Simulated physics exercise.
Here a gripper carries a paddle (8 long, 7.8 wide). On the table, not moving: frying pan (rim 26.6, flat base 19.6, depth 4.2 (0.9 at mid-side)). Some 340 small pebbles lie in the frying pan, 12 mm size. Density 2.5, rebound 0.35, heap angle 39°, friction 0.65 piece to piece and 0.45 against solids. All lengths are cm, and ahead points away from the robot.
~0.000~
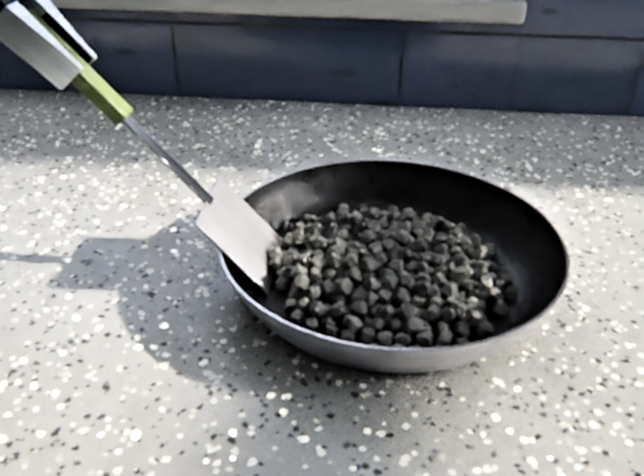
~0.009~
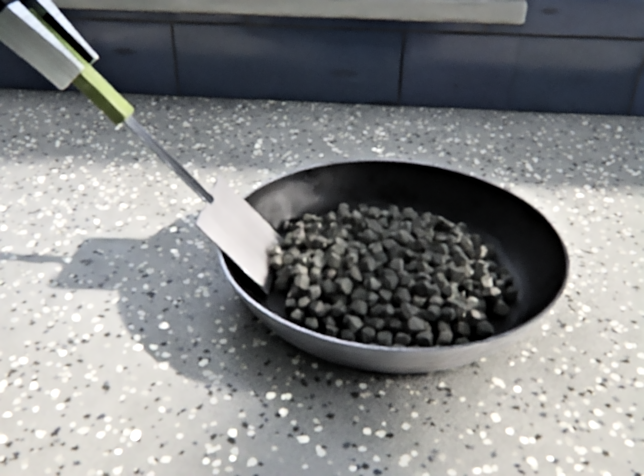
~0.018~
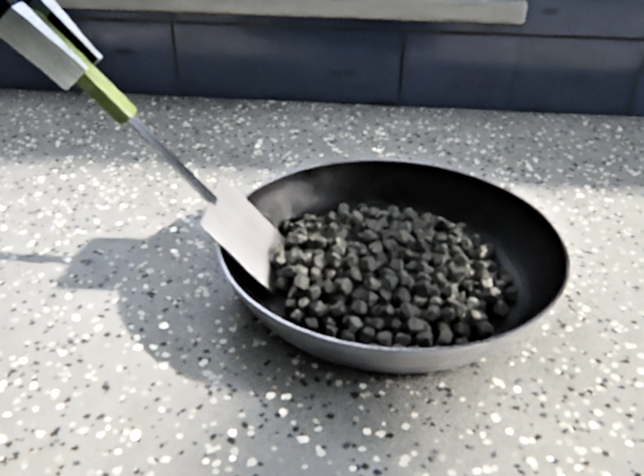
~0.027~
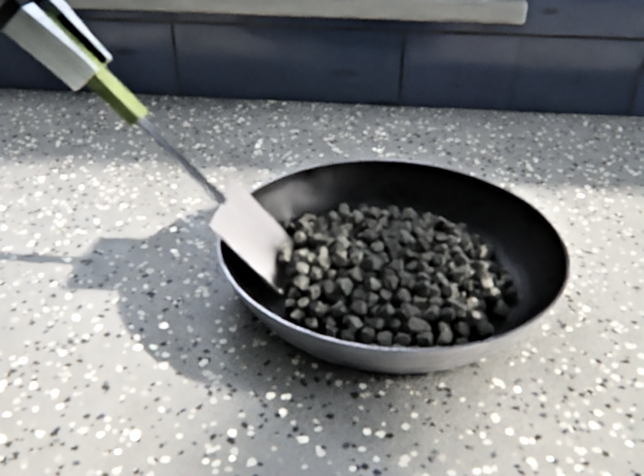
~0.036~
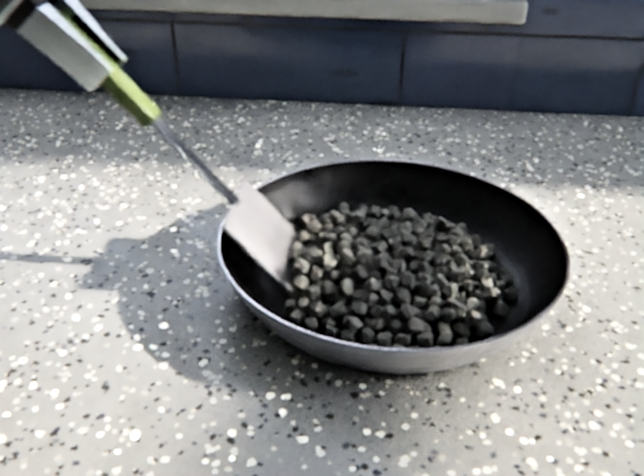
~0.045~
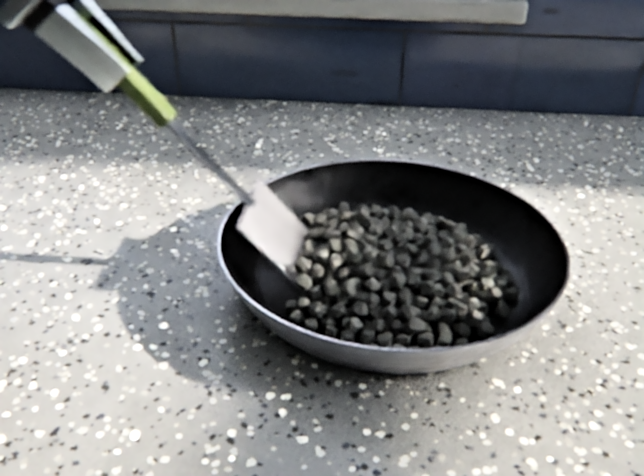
On a speckled grey countertop, a gripper holds a flat paddle with a green-banded handle at the left rim of a black frying pan heaped with small dark pebbles. The paddle barely moves at first, then slides a short way right into the pan, while the heap shifts only slightly.
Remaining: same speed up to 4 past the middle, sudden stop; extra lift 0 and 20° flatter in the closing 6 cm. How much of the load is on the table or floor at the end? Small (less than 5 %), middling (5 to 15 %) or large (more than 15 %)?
A small share, less than 5 %, ends on the table or floor.
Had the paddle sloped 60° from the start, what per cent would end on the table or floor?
It would be near 0 per cent.
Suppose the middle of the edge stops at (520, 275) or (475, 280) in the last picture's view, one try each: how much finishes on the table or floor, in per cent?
Some 20 and 0 per cent.
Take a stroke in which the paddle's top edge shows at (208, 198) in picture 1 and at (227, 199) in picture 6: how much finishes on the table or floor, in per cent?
Some 0 per cent.
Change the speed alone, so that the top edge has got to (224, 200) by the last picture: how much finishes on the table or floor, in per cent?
About 0 per cent.
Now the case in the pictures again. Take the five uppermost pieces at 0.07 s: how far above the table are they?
Roughly 5 cm.
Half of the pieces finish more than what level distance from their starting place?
Some 5 cm.
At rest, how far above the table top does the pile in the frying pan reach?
About 4.5 cm.
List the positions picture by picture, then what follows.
In the first frame, paddle top edge at (207, 198), sloping 49°; upper third of the load around (391, 262), from x 275 to 510, top at y 210; 335 in the frying pan.
In the second frame, paddle top edge at (208, 199), sloping 49°; upper third of the load around (388, 262), from x 275 to 510, top at y 210.
In the third frame, paddle top edge at (211, 199), sloping 49°; upper third of the load around (388, 262), from x 280 to 510, top at y 210.
In the fourth frame, paddle top edge at (220, 200), sloping 49°; upper third of the load around (381, 260), from x 285 to 510, top at y 210.
In the fifth frame, paddle top edge at (234, 201), sloping 49°; upper third of the load around (374, 257), from x 295 to 510, top at y 210.
In the sixth frame, paddle top edge at (248, 202), sloping 49°; upper third of the load around (379, 256), from x 295 to 510, top at y 210; 335 in the frying pan.
After 0.07 s, sloping 48°, highest piece 5 above the table; 335 in the frying pan.
After 0.09 s, sloping 43°, highest piece 6 above the table; 335 in the frying pan.
After 0.30 s, sloping 29°, highest piece 4 above the table; 331 in the frying pan, 4 on the table or floor.
After 1.35 s, sloping 29°, highest piece 4 above the table; 331 in the frying pan, 4 on the table or floor.
At rest, 331 in the frying pan, 4 on the table or floor. That is 1 % on the table or floor.
